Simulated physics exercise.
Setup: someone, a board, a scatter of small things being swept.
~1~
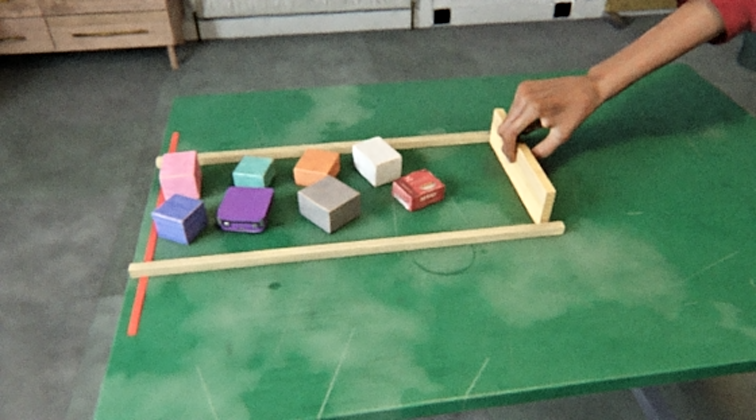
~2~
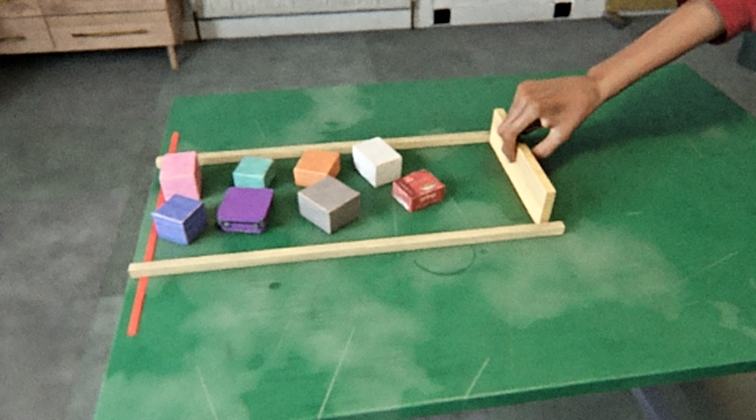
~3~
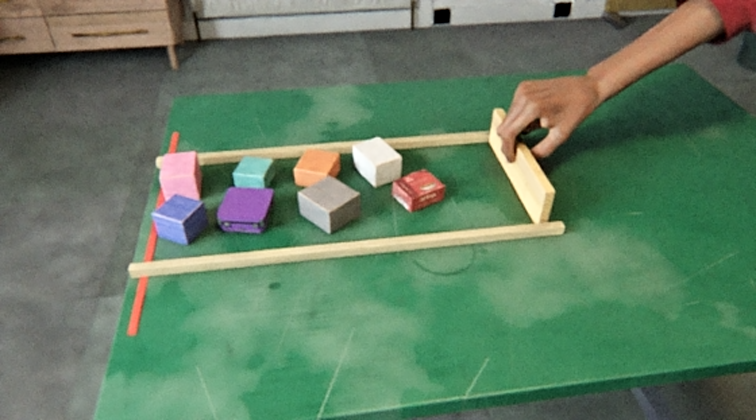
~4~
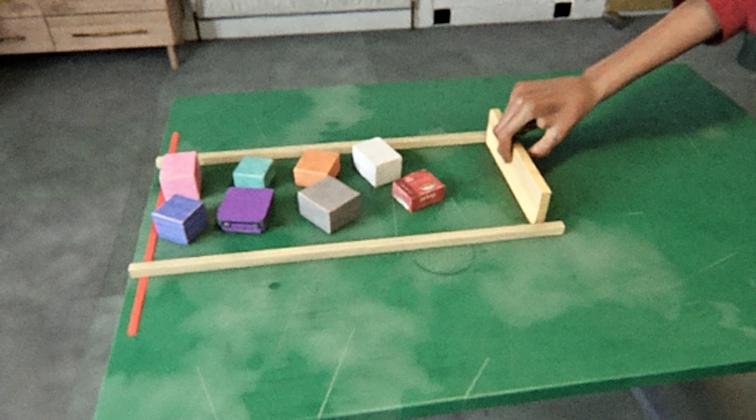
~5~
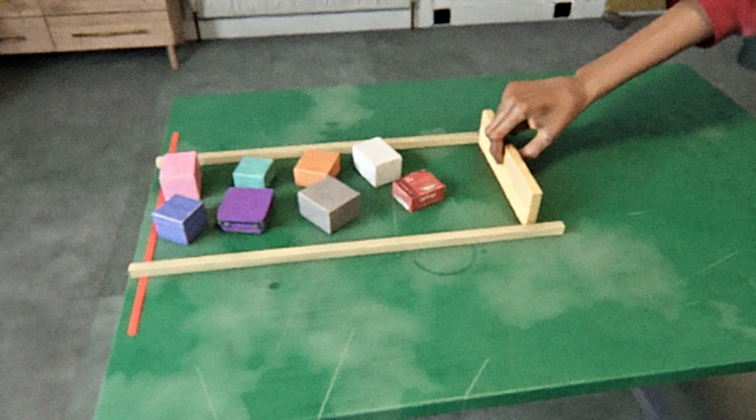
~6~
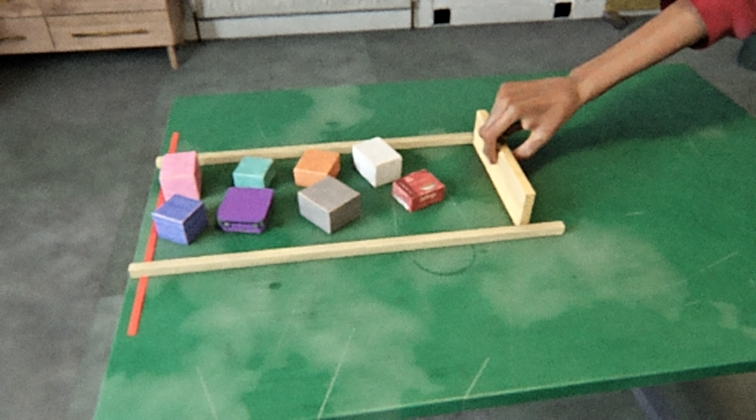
On a green table, a hand slides a wooden board slightly left toward scattered blocks.
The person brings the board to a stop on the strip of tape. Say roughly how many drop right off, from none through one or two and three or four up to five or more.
Dropping off: Five or more.
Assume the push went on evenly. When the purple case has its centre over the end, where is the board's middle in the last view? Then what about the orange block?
For the purple case at (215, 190), for the orange block at (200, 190).
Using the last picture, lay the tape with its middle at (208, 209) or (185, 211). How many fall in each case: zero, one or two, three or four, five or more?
3 or 4; at least five.
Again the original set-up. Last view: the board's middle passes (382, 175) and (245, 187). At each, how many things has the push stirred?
I make it 3 at the first spot and 8 at the other.
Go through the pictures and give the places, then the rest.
The first picture shows pink block (182, 177); blue block (181, 219); purple case (247, 210); board (519, 164); tape (158, 213).
The second picture shows blue block (181, 219); orange block (318, 169).
The third picture shows purple case (247, 211); grey block (330, 204).
The fourth picture shows pink block (182, 177); turquoise block (255, 174).
The fifth picture shows blue block (181, 219); board (507, 165).
The sixth picture shows pink block (182, 177); blue block (181, 219); purple case (247, 211); board (501, 165); tape (158, 213).
Soon after, none off yet; pink block at rest near (182, 177); blue block at rest near (181, 219); purple case at rest near (247, 211).
In the end, the number that fall off is five or more; gone, red box, white block, grey block, orange block, turquoise block, purple case, blue block and pink block.
